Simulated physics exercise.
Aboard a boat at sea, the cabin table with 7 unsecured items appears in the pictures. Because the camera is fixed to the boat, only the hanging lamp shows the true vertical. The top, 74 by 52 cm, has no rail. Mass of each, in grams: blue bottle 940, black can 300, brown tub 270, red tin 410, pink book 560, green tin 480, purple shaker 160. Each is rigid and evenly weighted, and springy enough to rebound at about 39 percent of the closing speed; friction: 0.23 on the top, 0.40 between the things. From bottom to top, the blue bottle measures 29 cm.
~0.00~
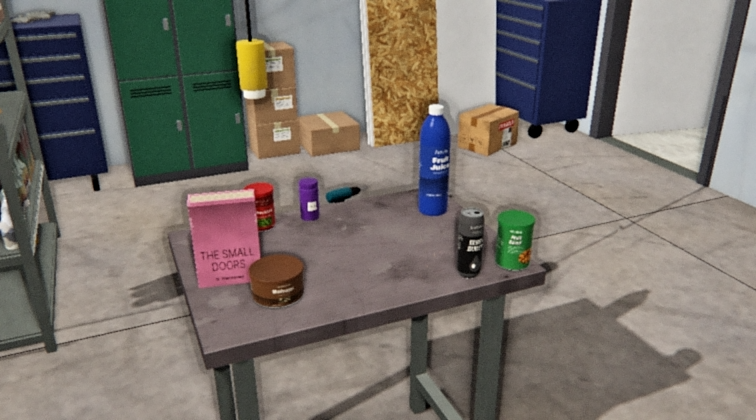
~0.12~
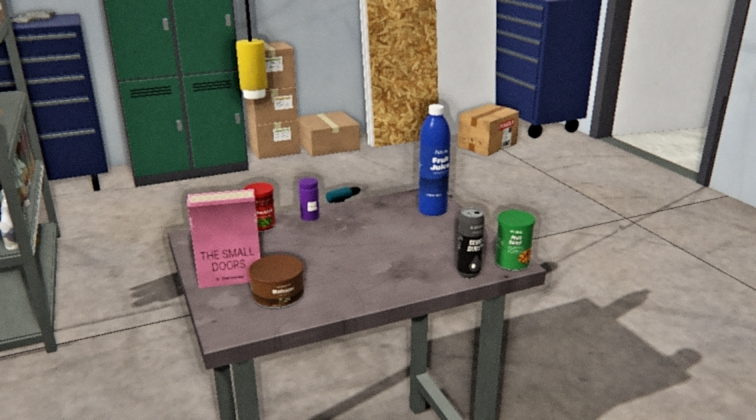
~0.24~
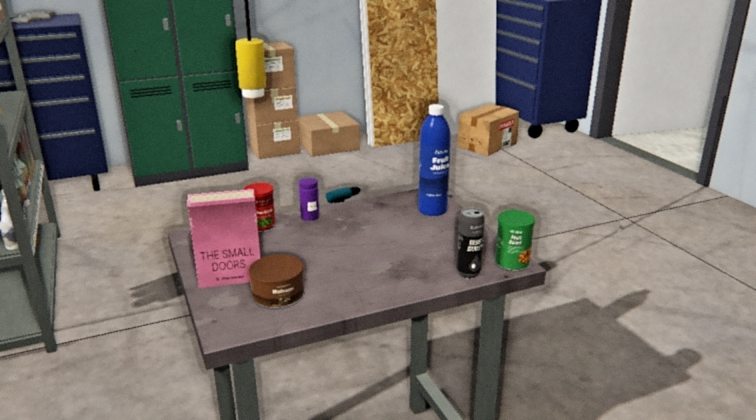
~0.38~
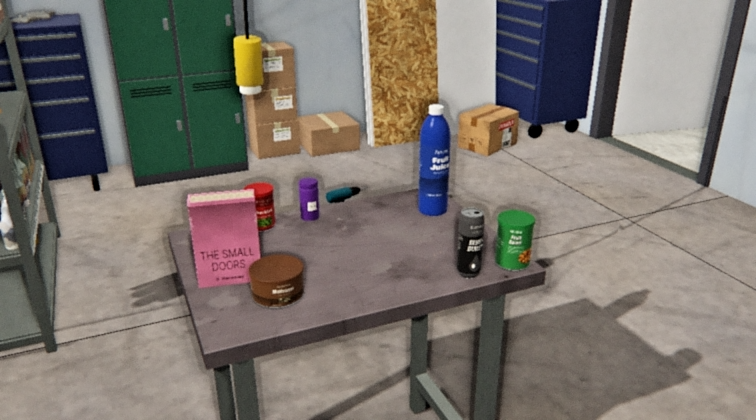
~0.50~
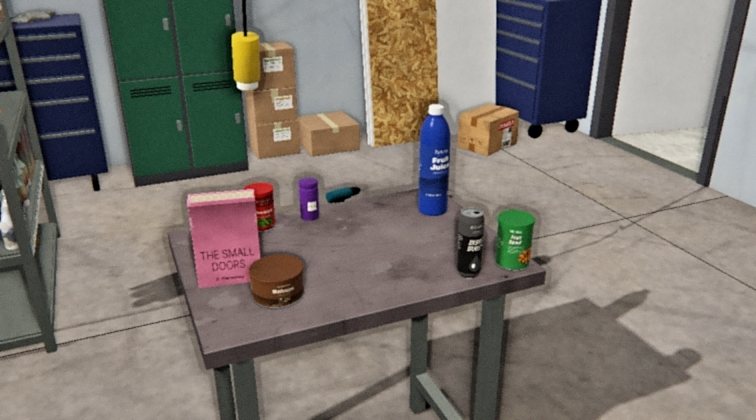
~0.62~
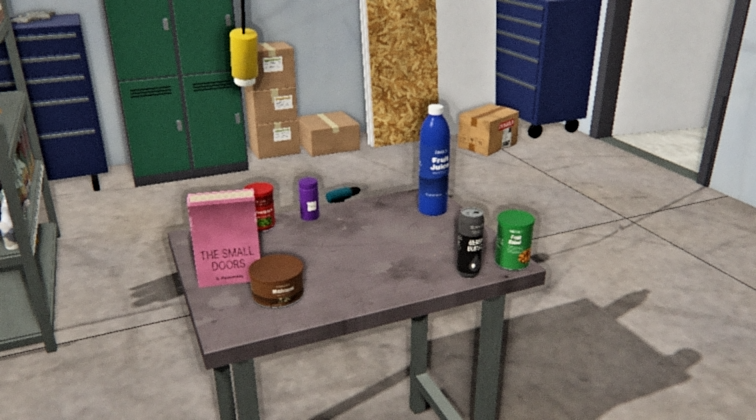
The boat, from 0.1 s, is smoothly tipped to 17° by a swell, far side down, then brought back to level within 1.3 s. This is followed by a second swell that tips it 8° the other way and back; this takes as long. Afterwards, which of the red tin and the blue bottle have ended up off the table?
Red tin - off the table, blue bottle - on the table.
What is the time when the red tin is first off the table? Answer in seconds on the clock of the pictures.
That first happens close to 1.1 seconds.
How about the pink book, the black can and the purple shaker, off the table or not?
At the end the pink book remains on its base, the black can remains on its base and the purple shaker leaves its base.
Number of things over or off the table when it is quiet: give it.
That makes 3.
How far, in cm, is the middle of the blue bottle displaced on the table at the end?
Net shift near 7 cm.
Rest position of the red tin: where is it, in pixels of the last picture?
It comes to a stop close to (271, 413).
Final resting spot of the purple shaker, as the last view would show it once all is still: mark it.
In the last picture it sits around (264, 310).
After 1.02 s, boat heeled 11°, far side down; blue bottle slid 5 cm near (425, 154); red tin slid 5 cm near (255, 200); pink book tipped 12° from how it sat.
After 1.32 s, boat level; red tin and purple shaker now off the table; blue bottle slid 8 cm near (422, 151); pink book on its side.
After 1.62 s, boat heeled 2°, near side down; blue bottle slid 8 cm near (422, 151); pink book on its side; black can slid 8 cm.
After 1.92 s, boat heeled 8°, near side down; blue bottle slid 7 cm near (422, 151); pink book on its side; black can slid 7 cm.
At rest (3.2 s), off the table, red tin and purple shaker; tipped over on the table, pink book; not toppled but over 5 cm from the start, blue bottle, black can, brown tub and green tin. In the last view, red tin near (271, 413), blue bottle near (422, 151).
